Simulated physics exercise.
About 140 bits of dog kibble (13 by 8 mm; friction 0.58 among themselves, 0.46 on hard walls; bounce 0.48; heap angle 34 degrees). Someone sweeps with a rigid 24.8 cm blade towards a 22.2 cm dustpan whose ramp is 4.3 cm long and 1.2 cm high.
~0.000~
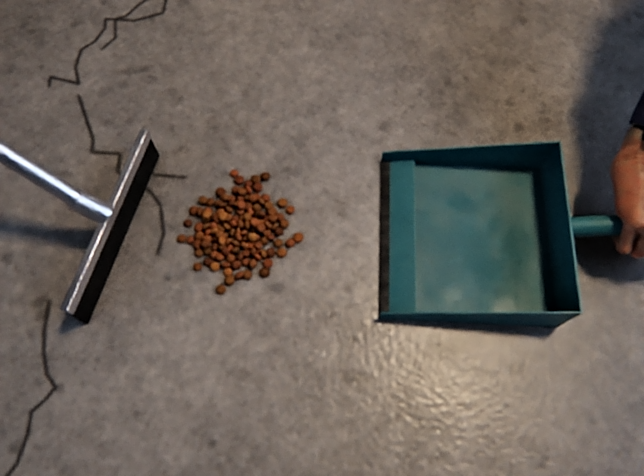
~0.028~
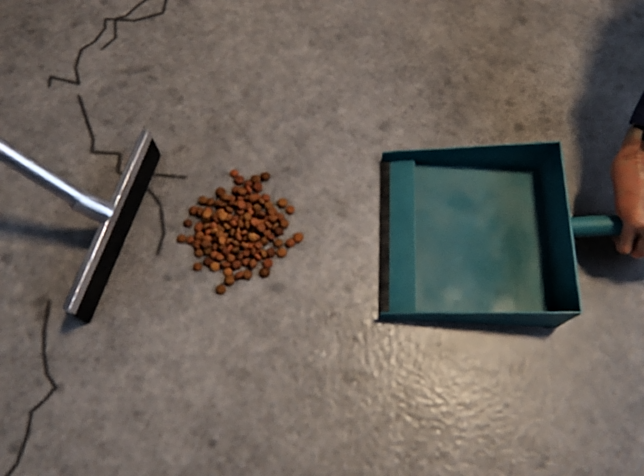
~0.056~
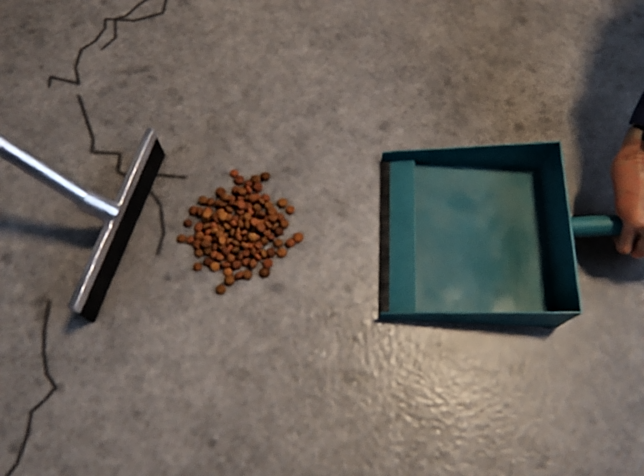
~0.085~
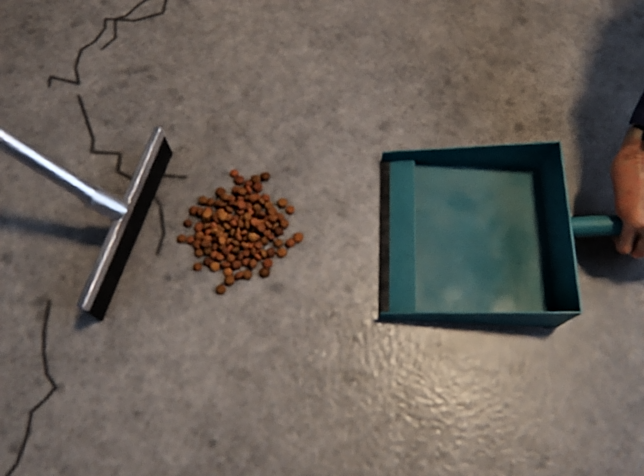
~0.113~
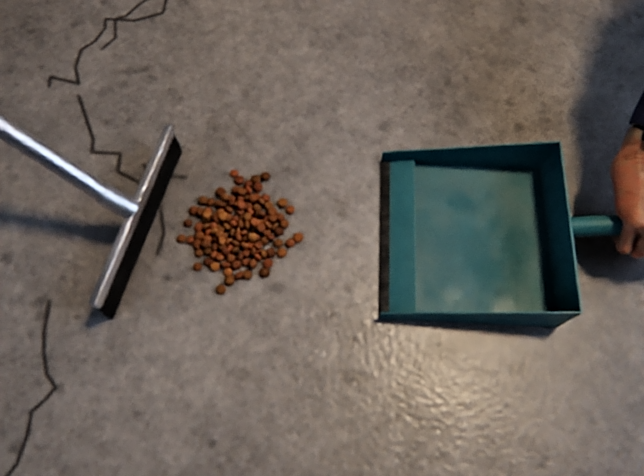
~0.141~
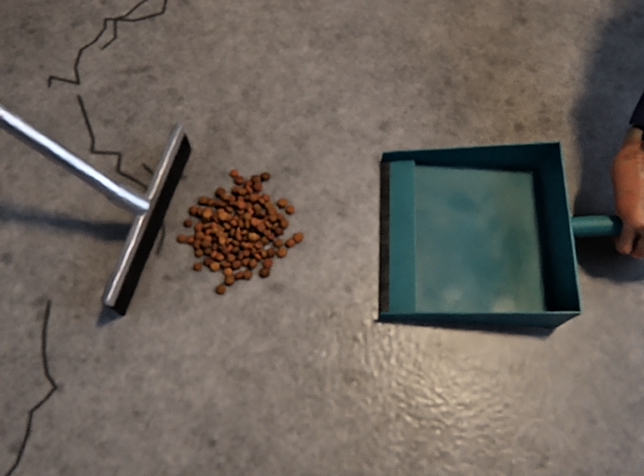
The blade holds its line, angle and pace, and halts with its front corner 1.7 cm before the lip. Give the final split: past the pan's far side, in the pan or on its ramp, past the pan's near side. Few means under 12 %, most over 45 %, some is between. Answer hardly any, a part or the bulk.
Past the pan's far side: Hardly any; in the pan or on its ramp: Hardly any; past the pan's near side: Hardly any.
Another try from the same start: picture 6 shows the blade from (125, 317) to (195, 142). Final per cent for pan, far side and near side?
Pan 25, far 0, near 5.
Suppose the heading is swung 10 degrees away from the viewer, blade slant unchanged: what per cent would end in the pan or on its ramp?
It would be near 0 per cent.
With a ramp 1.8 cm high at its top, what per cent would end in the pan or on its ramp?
In that case some 5 per cent.
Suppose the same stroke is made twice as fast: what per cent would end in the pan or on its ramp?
In that case some 20 per cent.
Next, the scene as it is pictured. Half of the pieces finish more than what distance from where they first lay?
About 16 cm.
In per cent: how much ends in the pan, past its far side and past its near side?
Far side 5, pan 0, near side 0.
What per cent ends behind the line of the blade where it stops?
Roughly 10 per cent.
After 0.40 s, middle of the blade 17 cm from the lip; 0 % over the lip, far side 0 %, near side 0 %.
After 0.57 s, middle of the blade 9 cm from the lip; 0 % over the lip, far side 0 %, near side 0 %.
After 0.87 s, middle of the blade 4 cm from the lip; 0 % over the lip, far side 5 %, near side 0 %.
By 1.2 s all is still; far side 5 %, pan 0 %, near side 0 %, in front of the lip or behind the blade 95 %.
